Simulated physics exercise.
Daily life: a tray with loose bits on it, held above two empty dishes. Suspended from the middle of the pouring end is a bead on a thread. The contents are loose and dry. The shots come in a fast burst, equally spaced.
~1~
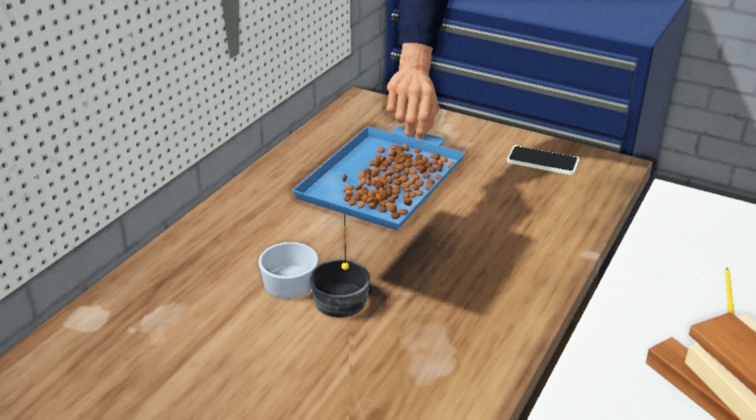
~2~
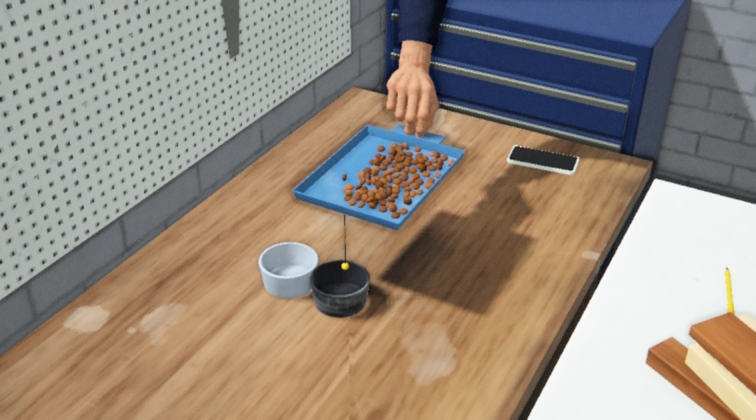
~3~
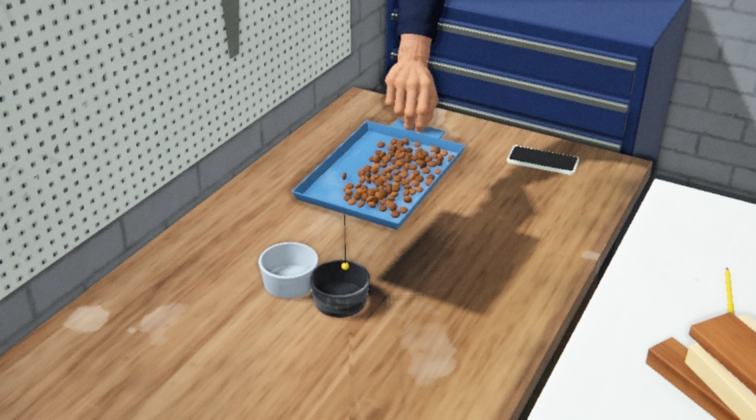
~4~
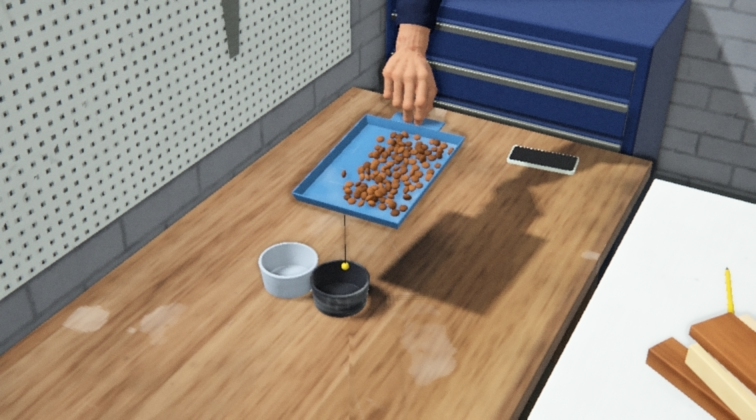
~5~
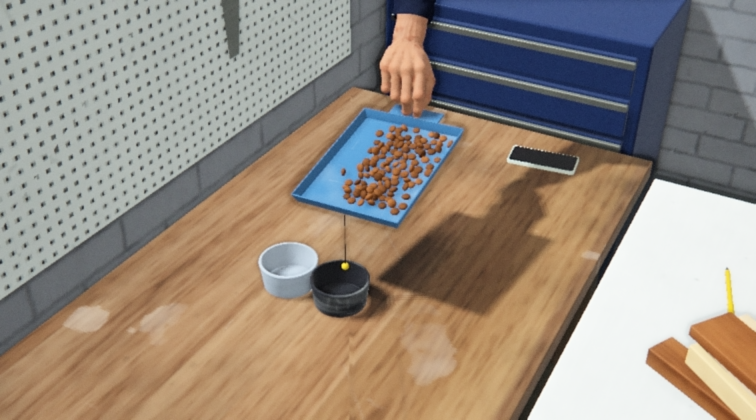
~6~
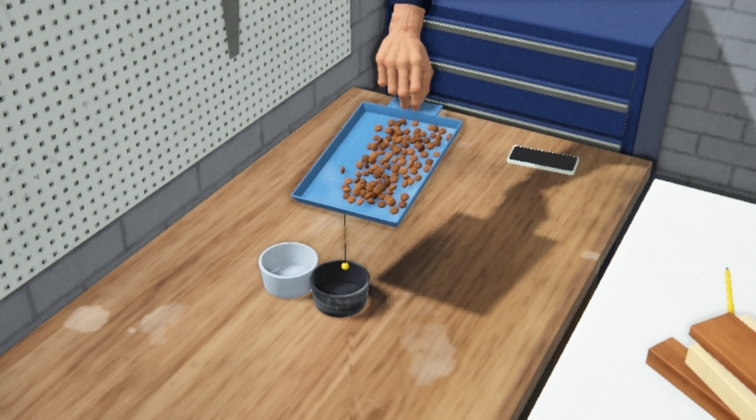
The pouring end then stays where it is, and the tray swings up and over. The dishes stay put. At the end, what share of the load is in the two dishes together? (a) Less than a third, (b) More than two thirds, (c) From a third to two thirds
From a third to two thirds (c).
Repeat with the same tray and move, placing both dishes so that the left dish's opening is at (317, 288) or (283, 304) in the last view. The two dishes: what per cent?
You'd end up with around 60 per cent and then around 10 per cent.
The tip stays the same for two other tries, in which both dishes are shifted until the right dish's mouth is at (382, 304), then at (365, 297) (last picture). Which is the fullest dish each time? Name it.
Run 1: The one on the left side. Run 2: The one on the left side.
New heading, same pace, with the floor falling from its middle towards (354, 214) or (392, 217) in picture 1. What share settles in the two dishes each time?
I'd put it at some 30 % and then some 0 %.
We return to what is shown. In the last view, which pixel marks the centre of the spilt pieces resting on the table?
The centre sits near (285, 334).
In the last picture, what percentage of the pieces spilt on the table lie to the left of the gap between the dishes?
Roughly 80 percent.
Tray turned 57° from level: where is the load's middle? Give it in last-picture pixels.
Centre estimate: (340, 192).
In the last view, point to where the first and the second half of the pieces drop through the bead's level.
I'd put it at roughly (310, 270), and after that at roughly (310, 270).
Soon after the last picture, tray tipped steeply; nearly all on the tray; a stray few in the air.
A little later, tray tipped right over; about half on the tray; a small part in the right dish; a small part in the left dish; a small part outside both; about a quarter in the air.
Later still, tray tipped past a quarter turn; about a quarter in the right dish; about a quarter in the left dish; about half outside both.
At rest, tray tipped past a quarter turn; about a quarter in the right dish; about a quarter in the left dish; about half outside both.
